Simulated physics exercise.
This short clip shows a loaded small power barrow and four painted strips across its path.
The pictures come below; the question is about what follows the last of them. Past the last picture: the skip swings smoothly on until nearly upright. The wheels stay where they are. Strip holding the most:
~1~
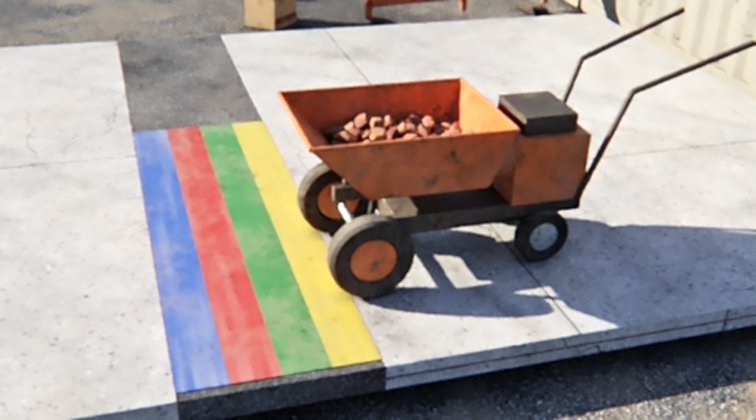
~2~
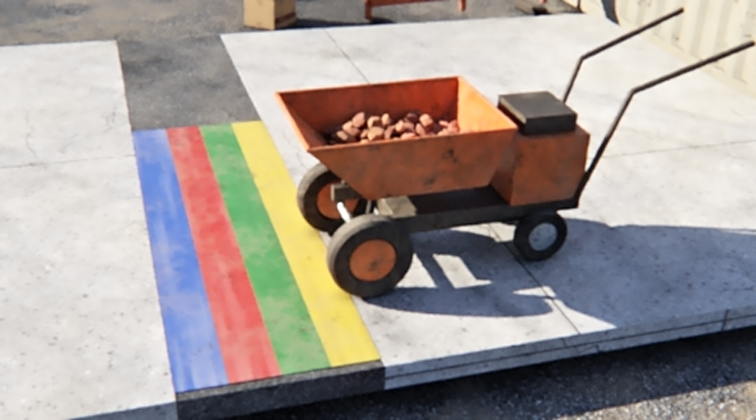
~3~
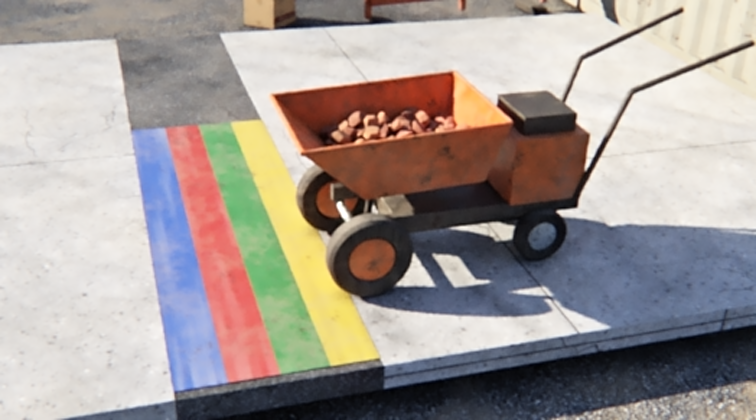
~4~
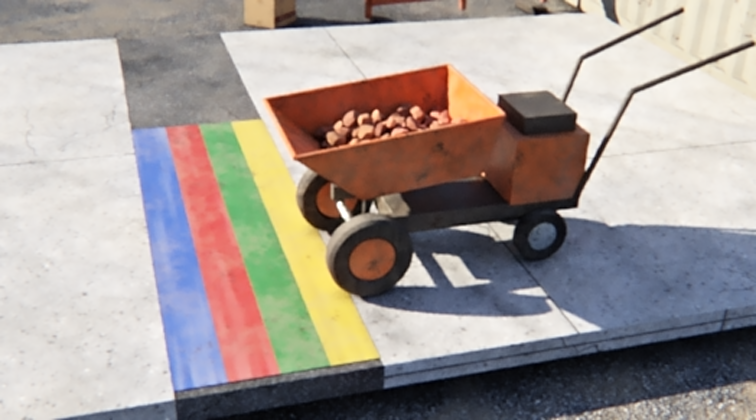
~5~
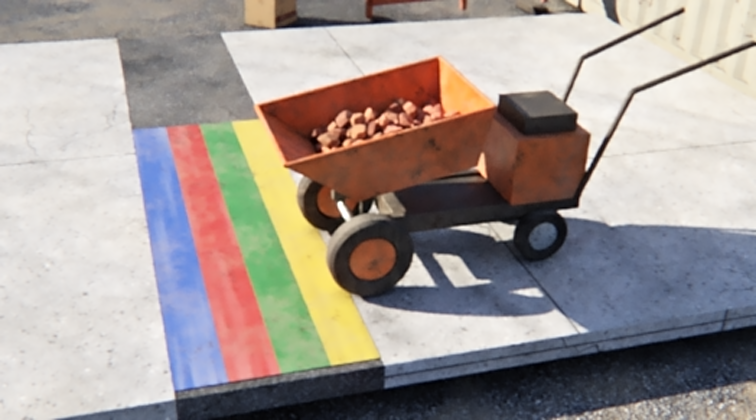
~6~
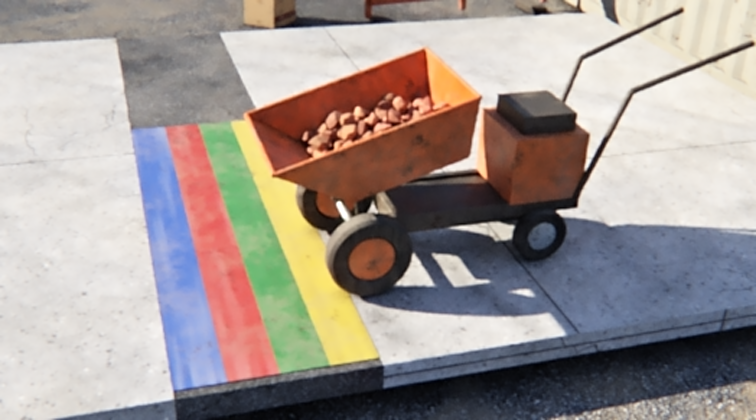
Blue strip.
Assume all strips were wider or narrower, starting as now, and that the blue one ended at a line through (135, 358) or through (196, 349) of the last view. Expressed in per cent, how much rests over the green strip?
0 and 0 percent, roughly.
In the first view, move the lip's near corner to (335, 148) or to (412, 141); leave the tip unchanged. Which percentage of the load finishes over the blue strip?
You'd get around 30 in a hundred, then 0 in a hundred.
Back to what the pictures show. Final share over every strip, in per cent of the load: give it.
Approximate shares - yellow strip 0, green strip 0, red strip 10, blue strip 35.
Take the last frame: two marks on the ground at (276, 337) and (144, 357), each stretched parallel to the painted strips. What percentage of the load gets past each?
70 % and 10 %.
Just after the last frame, skip tipped steeply; every one in the skip.
A moment on, skip tipped right over; roughly two thirds in the skip; about a tenth over the red strip; roughly a quarter over the blue strip.
Further on, skip tipped right over; roughly a third in the skip; about a tenth over the red strip; roughly a third over the blue strip; roughly a quarter off the paint.
When it is over, skip tipped right over; roughly a third in the skip; not one over the yellow strip; not one over the green strip; about a tenth over the red strip; roughly a third over the blue strip; roughly a quarter off the paint.
